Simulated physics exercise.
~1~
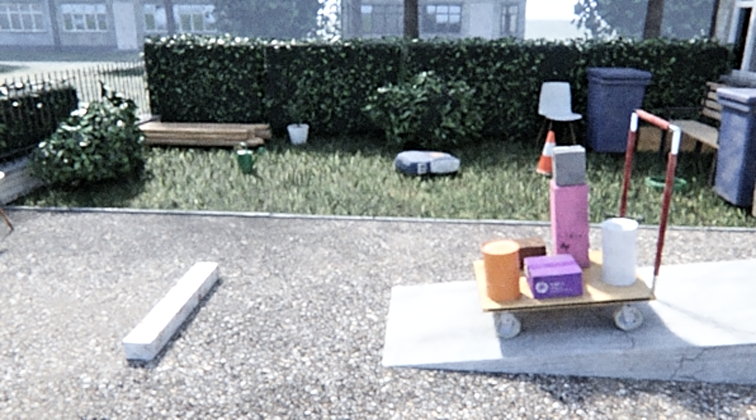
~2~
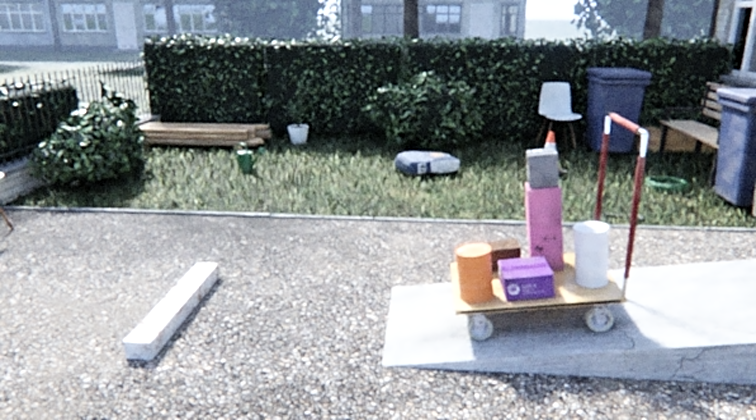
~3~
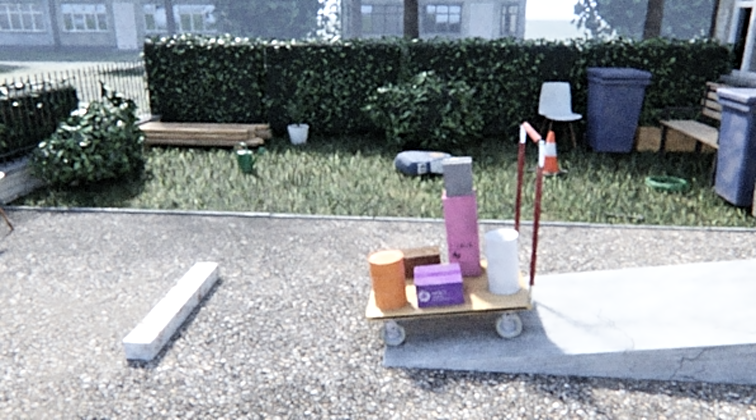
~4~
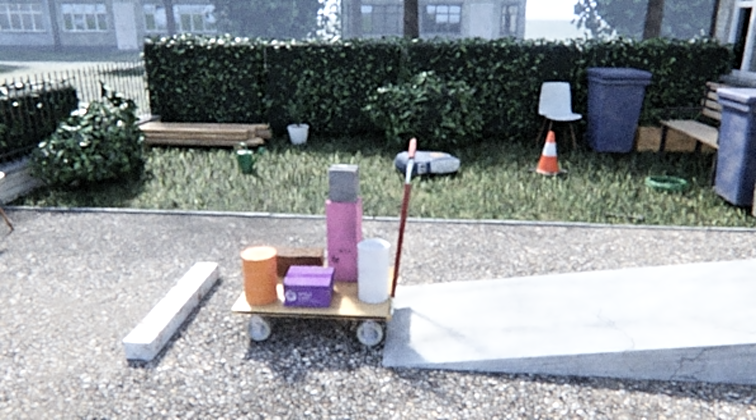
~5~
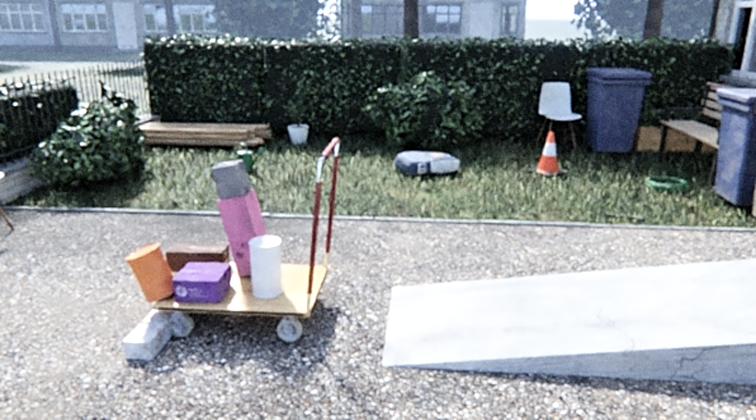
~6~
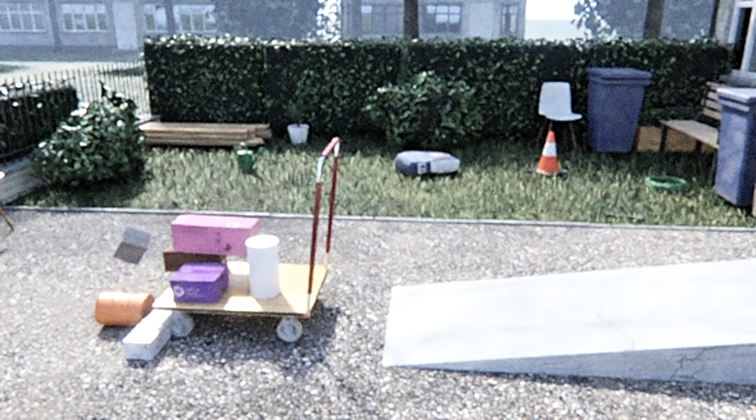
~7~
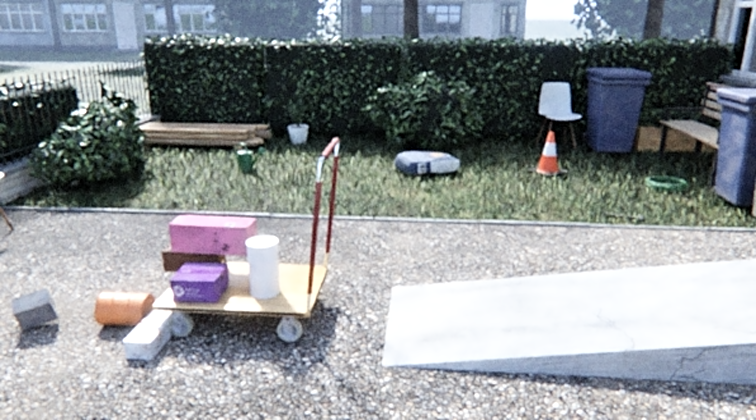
A flat trolley with a red handle rolls left down a pale ramp in a paved yard, seen from the side by a still camera, with grass and a hedge behind. It carries an orange canister at the left, purple and brown parcels, a tall pink box topped by a grey box, and a white canister. It crosses level ground and stops abruptly at a pale kerb, where the orange canister, pink box and grey box lean left. The orange canister and grey box fall off and finish tipped on the ground, while the pink box lies on the deck beside the upright white canister.
